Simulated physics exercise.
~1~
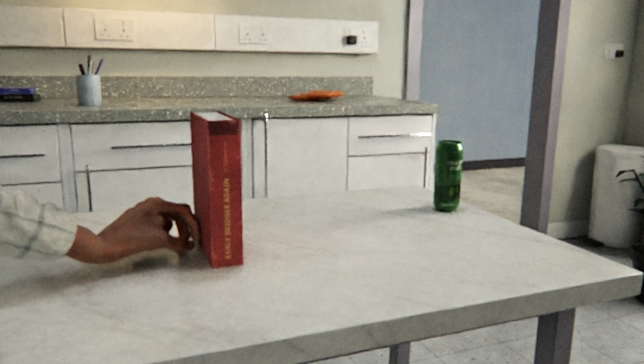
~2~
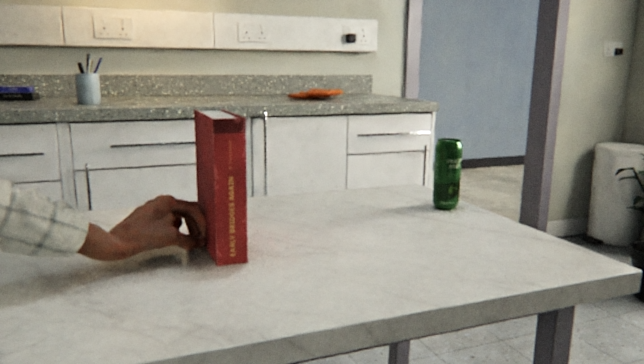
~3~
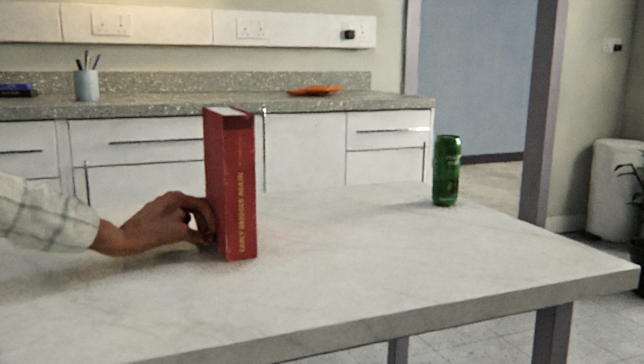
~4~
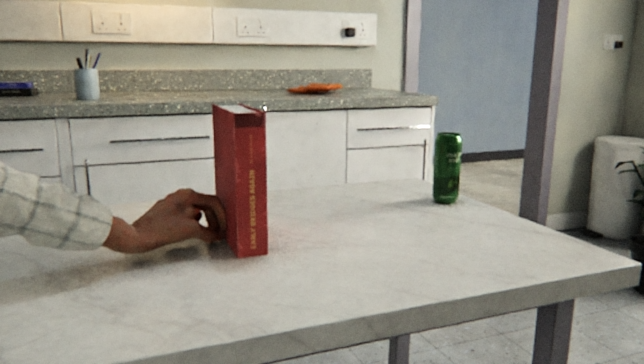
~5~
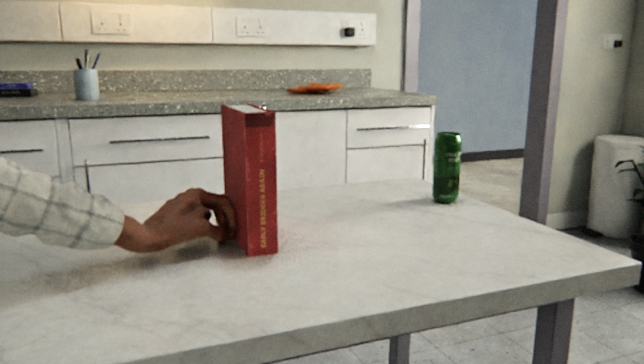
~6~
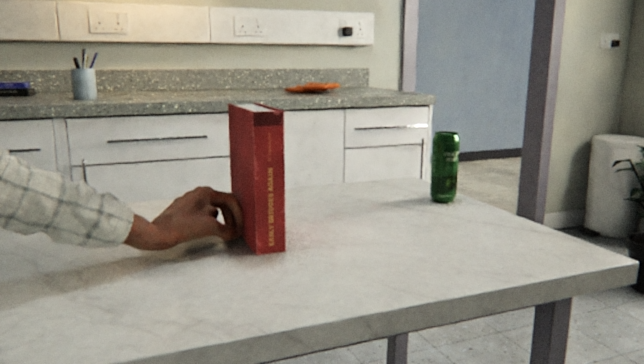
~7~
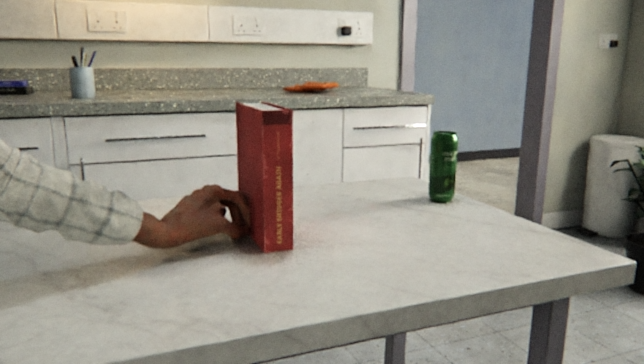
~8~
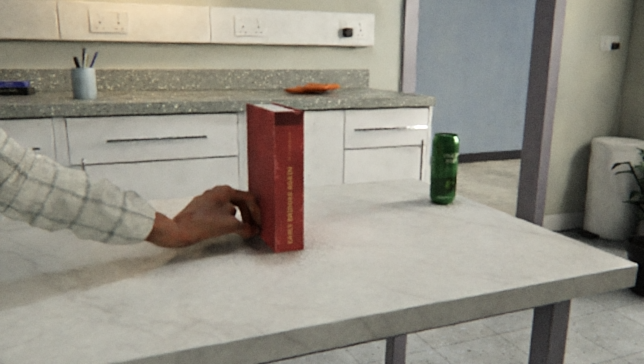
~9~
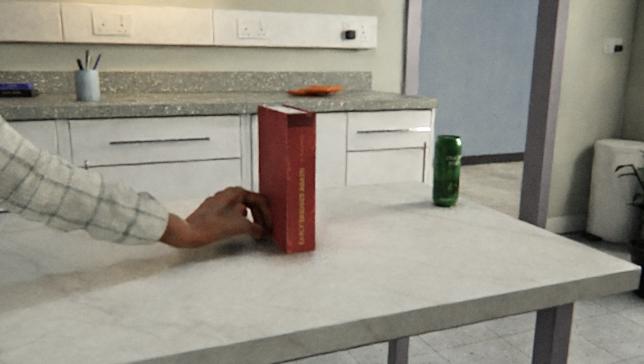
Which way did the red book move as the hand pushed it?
The red book moved to the right across the tabletop.
On a pale tabletop in a kitchen, a hand in a checked sleeve pushed an upright red book slowly to the right, toward a green can that stayed put, and the book ended still standing, short of the can.
